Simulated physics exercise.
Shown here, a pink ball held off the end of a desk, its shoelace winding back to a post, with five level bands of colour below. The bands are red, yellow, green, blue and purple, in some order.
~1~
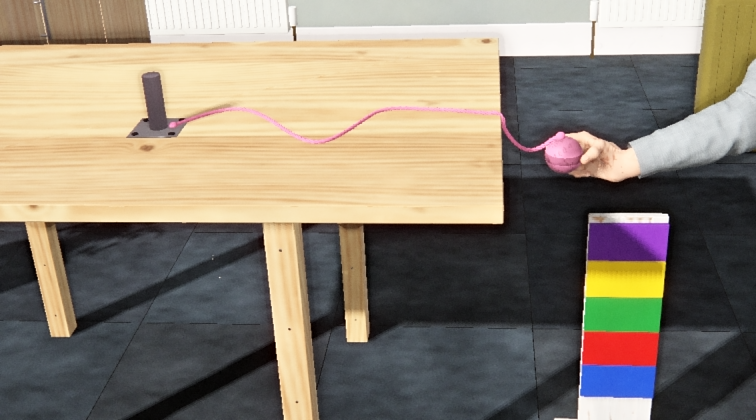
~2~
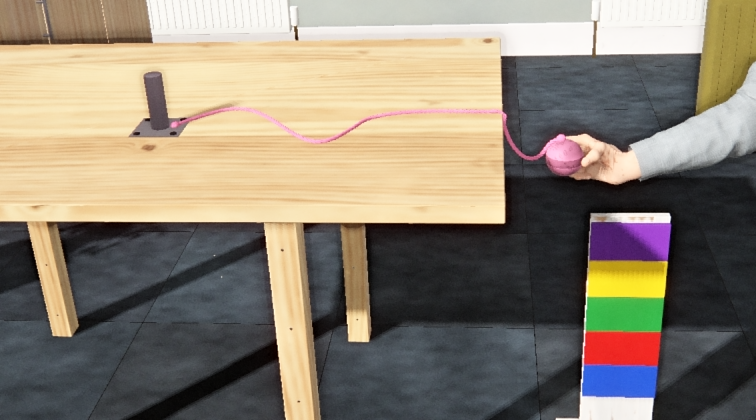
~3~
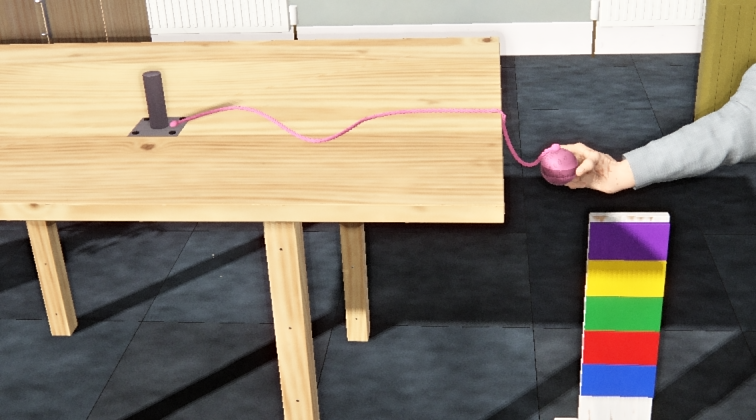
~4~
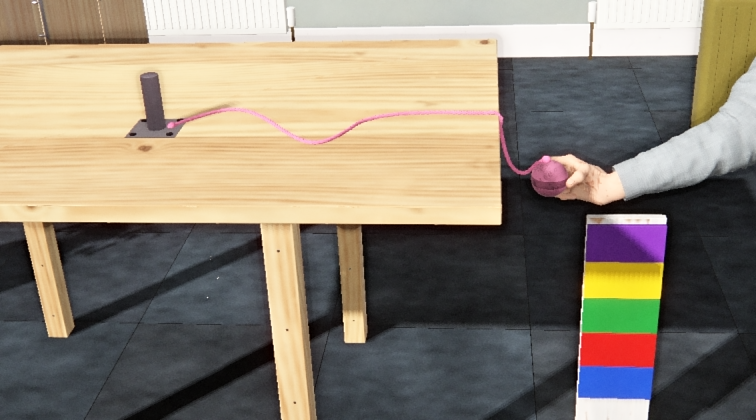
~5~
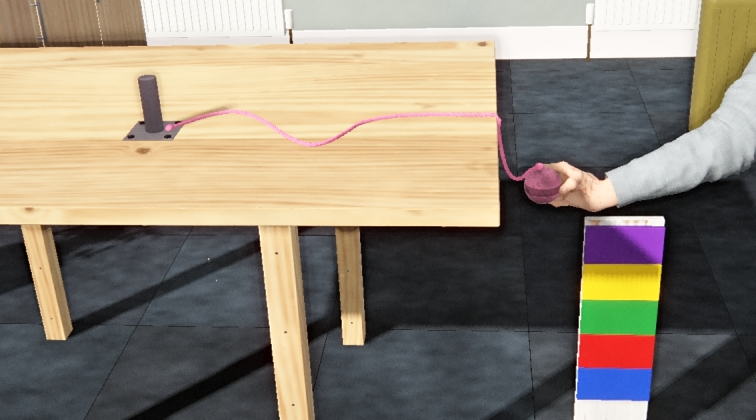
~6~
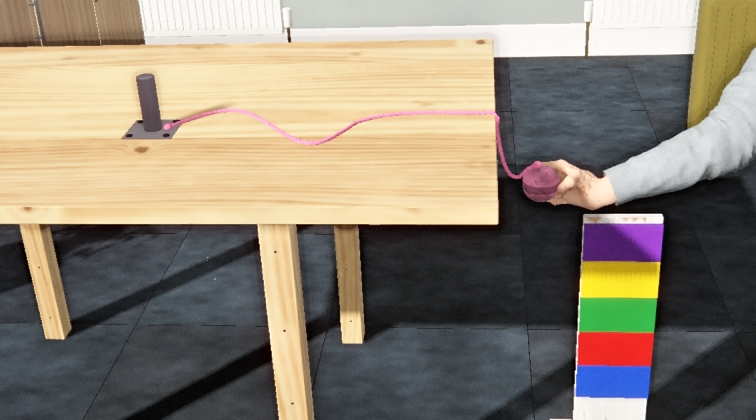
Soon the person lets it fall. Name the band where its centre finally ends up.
Its centre finishes at the green band.
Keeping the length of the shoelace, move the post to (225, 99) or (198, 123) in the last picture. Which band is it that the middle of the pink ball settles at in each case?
It comes out red the first time and red the second time.
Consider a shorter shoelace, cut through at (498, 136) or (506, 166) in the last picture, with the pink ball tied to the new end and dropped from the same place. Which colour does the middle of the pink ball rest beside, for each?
First try: Purple; second try: Yellow.
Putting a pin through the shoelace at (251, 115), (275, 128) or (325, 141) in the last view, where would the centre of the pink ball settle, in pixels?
In order of the tries: About (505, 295), about (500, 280), about (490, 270).
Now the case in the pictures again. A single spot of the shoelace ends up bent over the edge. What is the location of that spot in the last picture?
Pixel (406, 114) or thereabouts.
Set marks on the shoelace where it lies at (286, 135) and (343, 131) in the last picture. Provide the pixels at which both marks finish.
They finish close to (341, 122) and close to (420, 120).
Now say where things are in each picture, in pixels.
The first frame shows pink ball (564, 155); purple (628, 244); yellow (625, 281); green (623, 315); red (620, 350); blue (618, 383).
The second frame shows pink ball (565, 157); shoelace through (213, 113) (277, 123) (337, 137) (405, 113) (502, 117).
The third frame shows pink ball (559, 167).
The fourth frame shows pink ball (550, 178); shoelace through (210, 114) (274, 124) (334, 138) (402, 114) (499, 119).
The fifth frame shows pink ball (543, 185).
The sixth frame shows pink ball (541, 184); shoelace through (206, 115) (270, 125) (330, 139) (399, 114) (496, 119).
A little later, ball near (528, 305); level with green.
Next, ball near (455, 307); level with green.
Later still, ball near (503, 308); level with green.
When it is over, ball near (505, 304); level with green. Its middle rests at the green band.
